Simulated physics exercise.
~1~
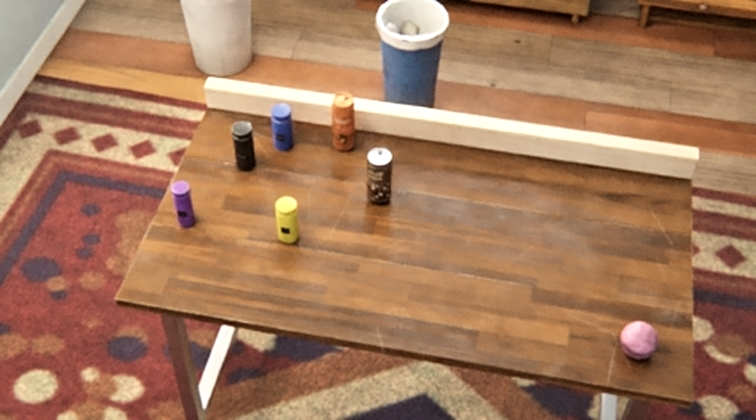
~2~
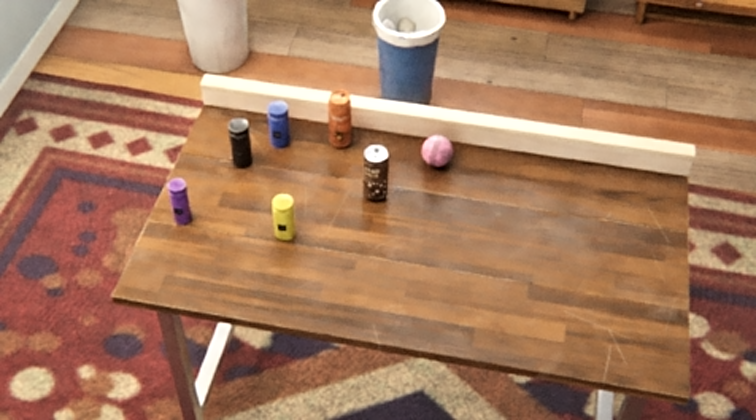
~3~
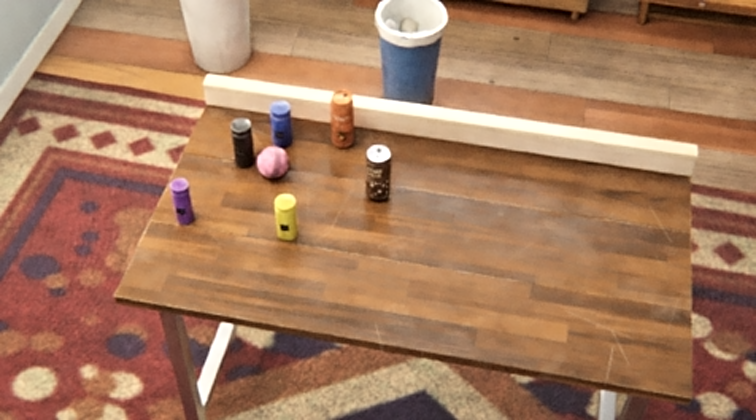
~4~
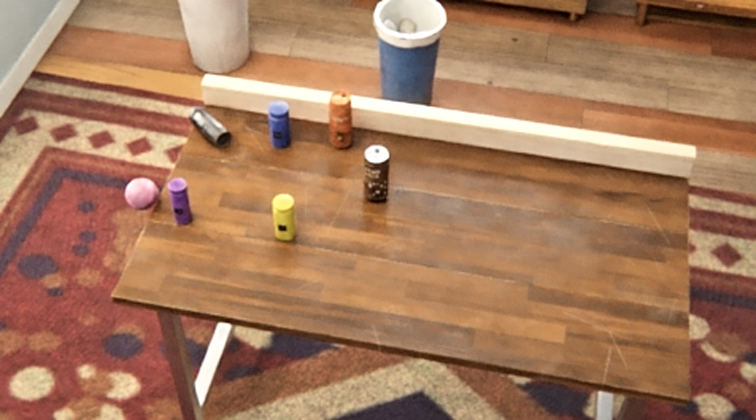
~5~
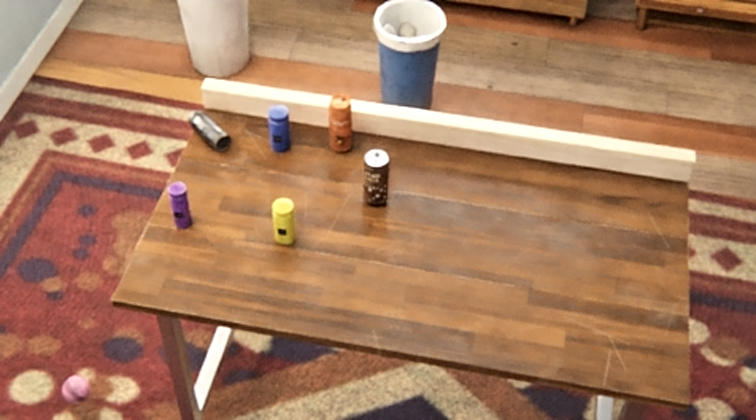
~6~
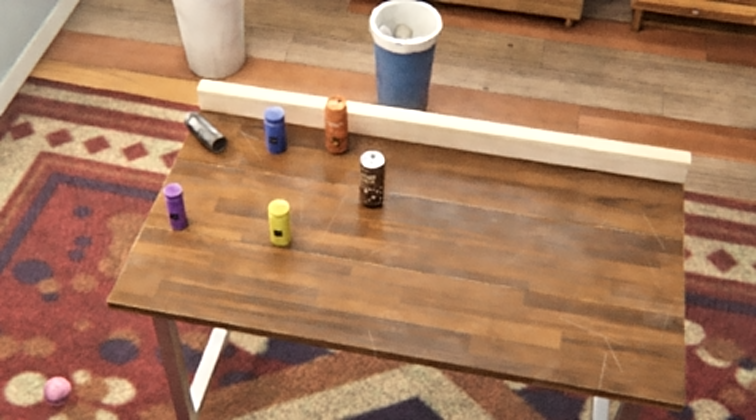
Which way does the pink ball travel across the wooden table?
It moves to the left, first heading toward the far rail and then going off the table's left edge.
Pink ball rolling toward the far rail, then left past canisters, knocking over a black one and dropping onto the rug.
